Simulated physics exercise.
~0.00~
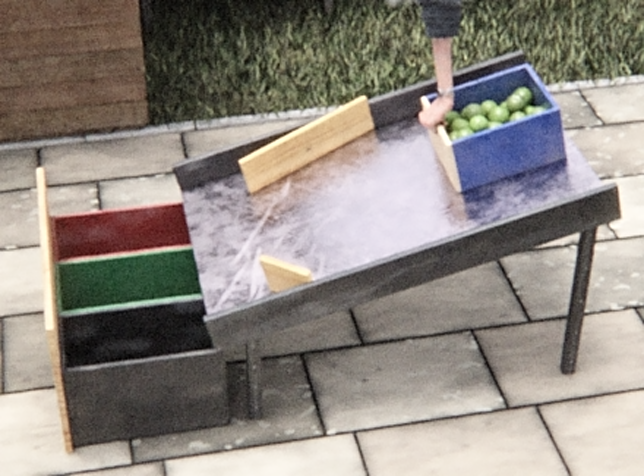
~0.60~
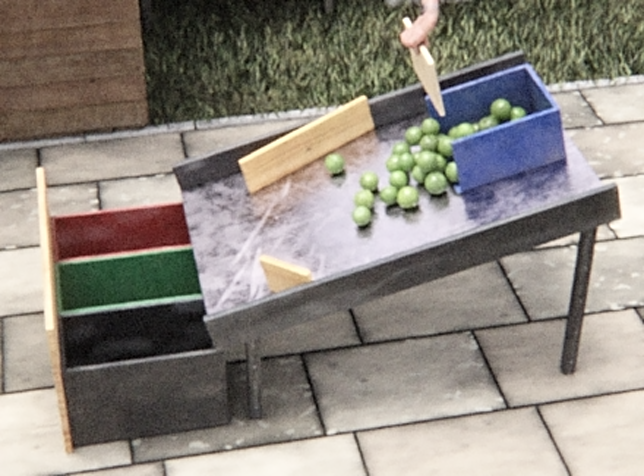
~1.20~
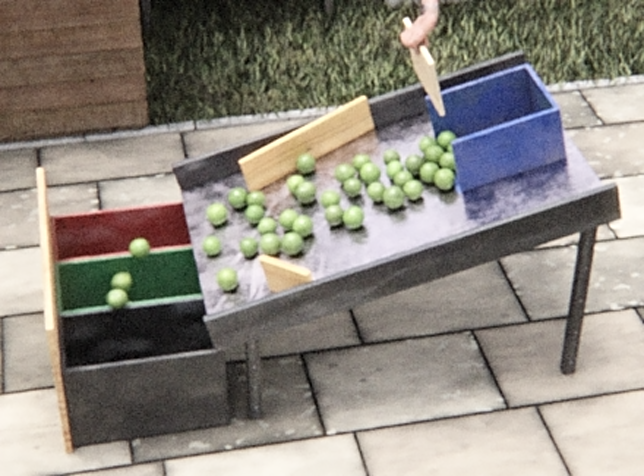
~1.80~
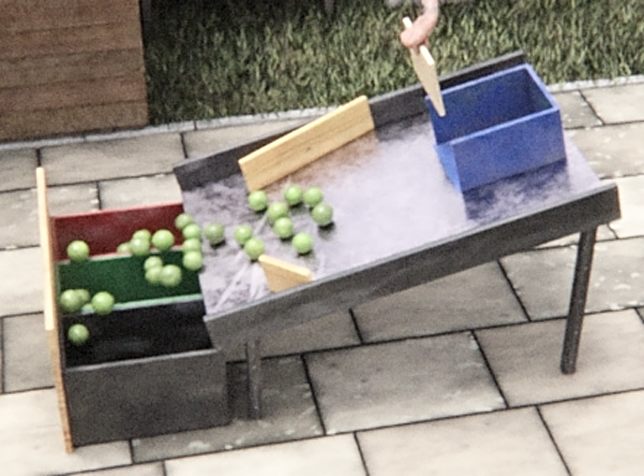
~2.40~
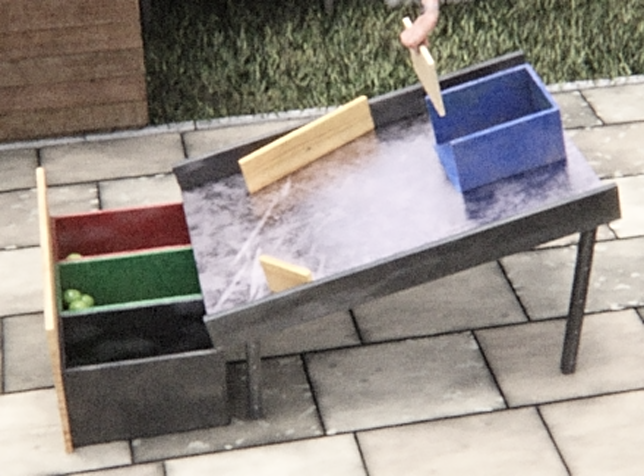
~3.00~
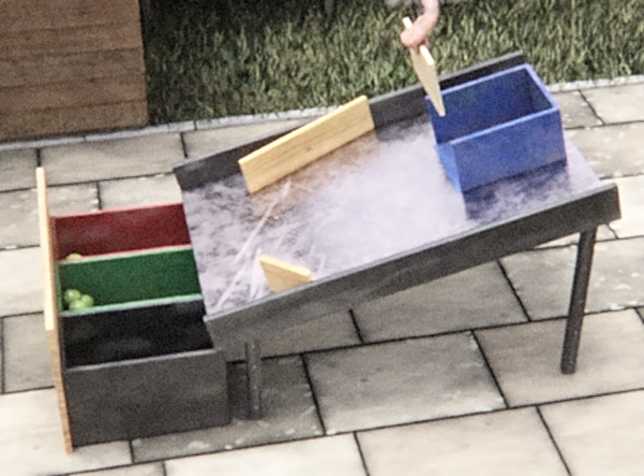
On a paved patio beside grass, seen from above and to one side, a grey table slopes down to the left. A blue pen of round green apples sits at its top, two angled wooden boards stand lower down, and red, green and black compartments wait at the foot. A hand lifts the pen's wooden gate and holds it clear. The apples spill out, spread down the slope past the boards and drop over the lower edge. The table and pen end up empty, with a few apples visible in the green compartment and a little green showing in the red one.
